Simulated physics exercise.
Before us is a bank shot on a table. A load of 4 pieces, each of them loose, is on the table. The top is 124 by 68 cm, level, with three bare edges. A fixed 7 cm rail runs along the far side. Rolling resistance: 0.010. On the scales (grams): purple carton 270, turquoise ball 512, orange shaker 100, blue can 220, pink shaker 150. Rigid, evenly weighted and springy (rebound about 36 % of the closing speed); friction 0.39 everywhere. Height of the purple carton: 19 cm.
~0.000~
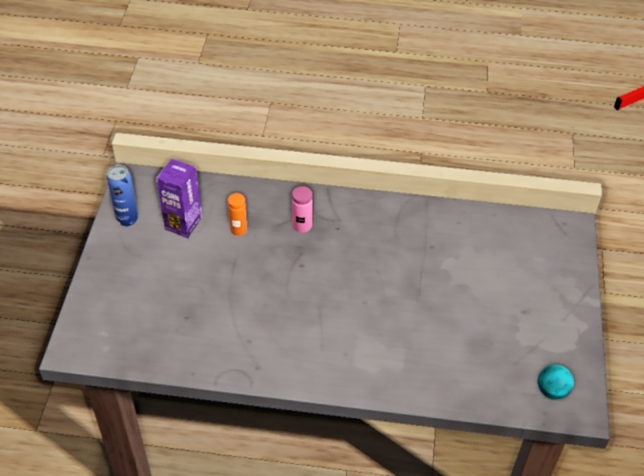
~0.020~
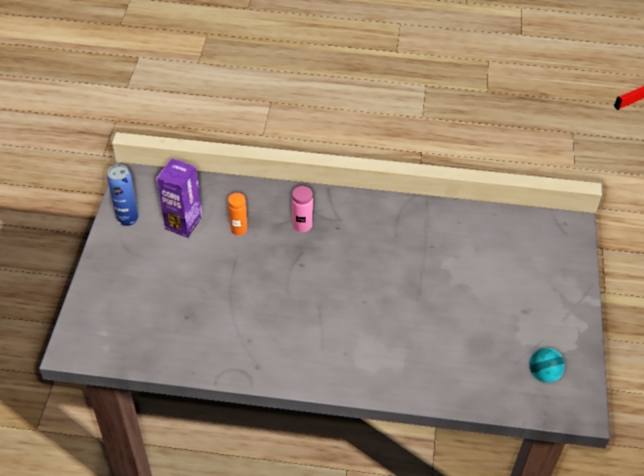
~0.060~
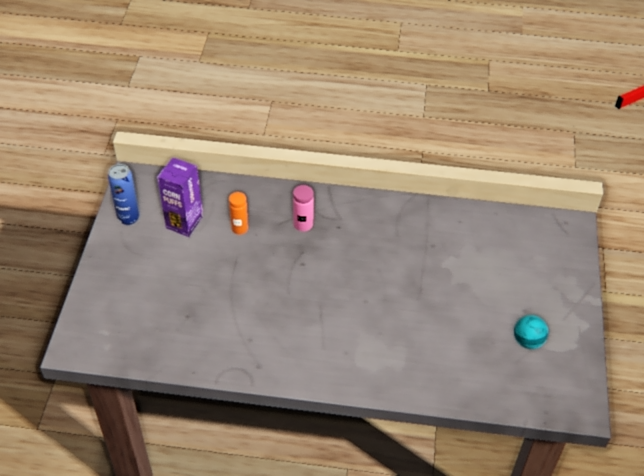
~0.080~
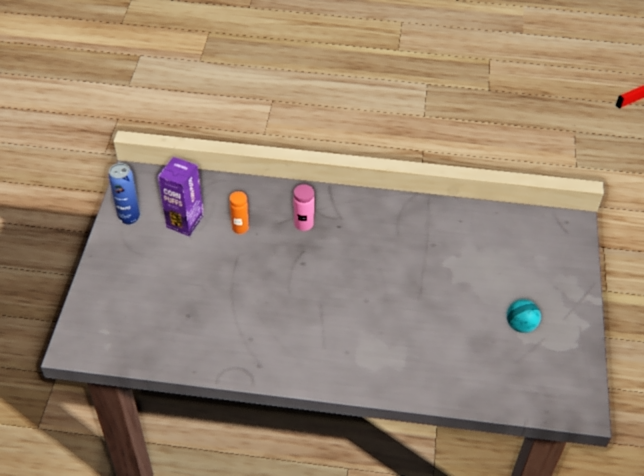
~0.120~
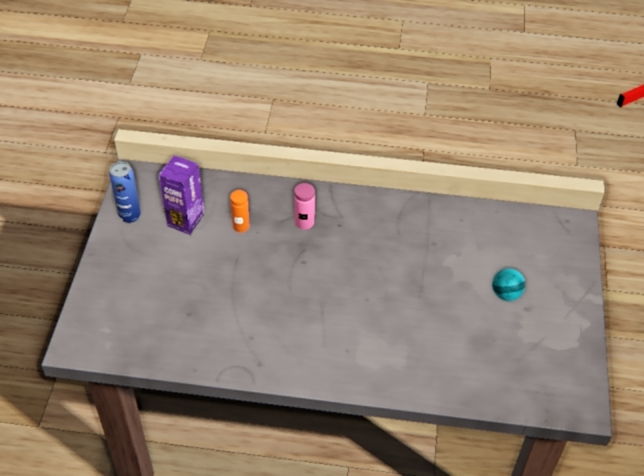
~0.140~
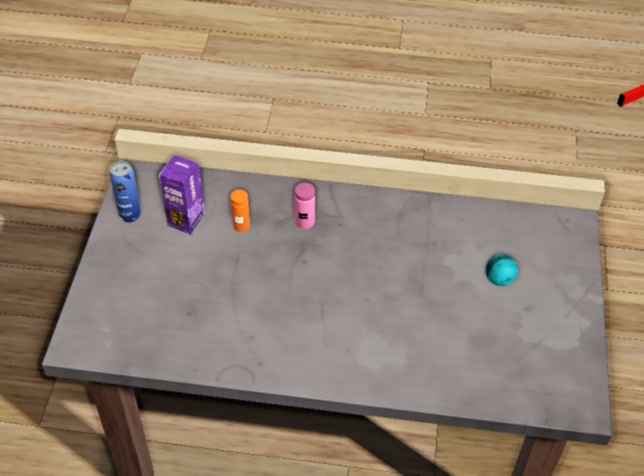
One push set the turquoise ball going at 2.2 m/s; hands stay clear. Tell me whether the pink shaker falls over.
The pink shaker stays upright.
After 0.84 s, turquoise ball near (301, 249).
After 1.64 s, turquoise ball near (77, 305).
In the end (2.3 s), all 4 under 4 cm from the start. At the end, from the last picture's camera, pink shaker near (305, 206).
